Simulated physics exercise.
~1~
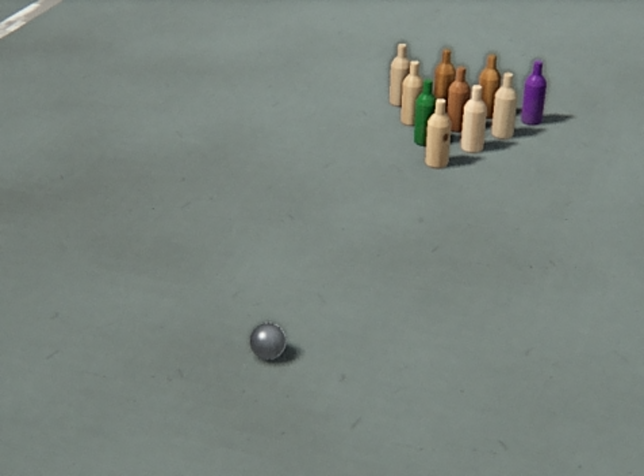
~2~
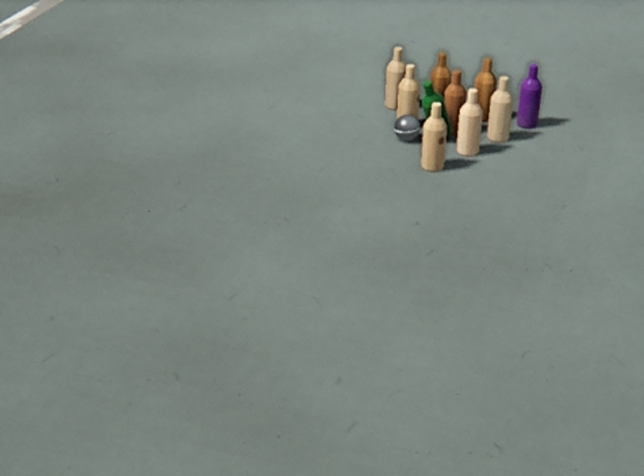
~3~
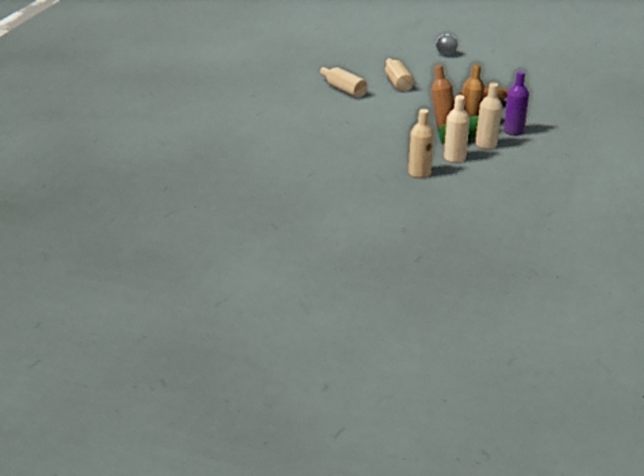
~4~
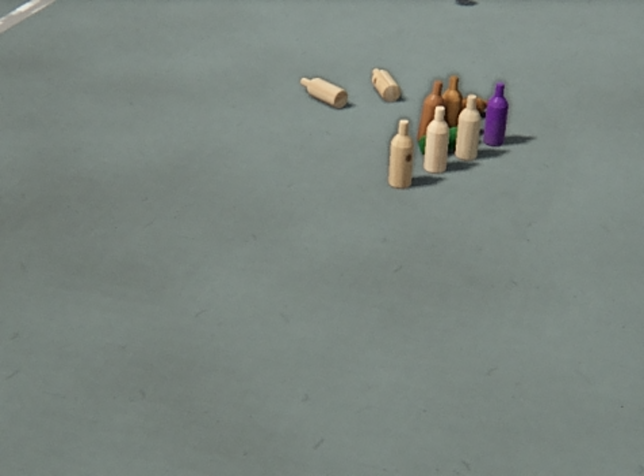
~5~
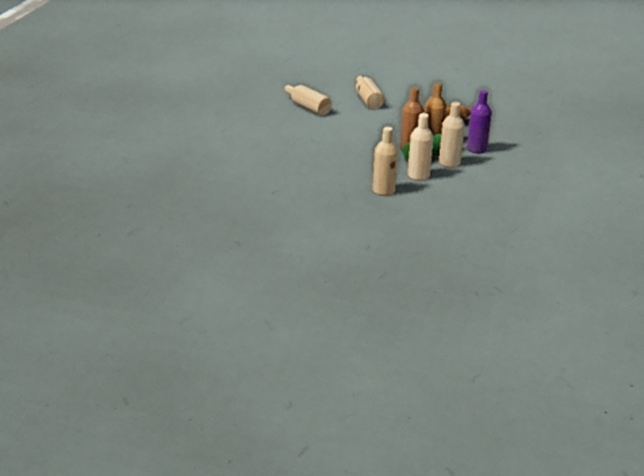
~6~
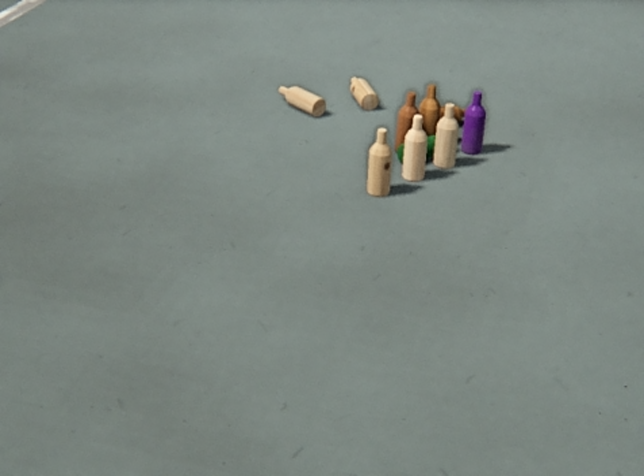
A wedge of ten wooden skittles stood on a grey floor as a steel ball rolled up into its left side, knocked four over, including the green one, and rolled away out of view, leaving the purple skittle and five others standing.
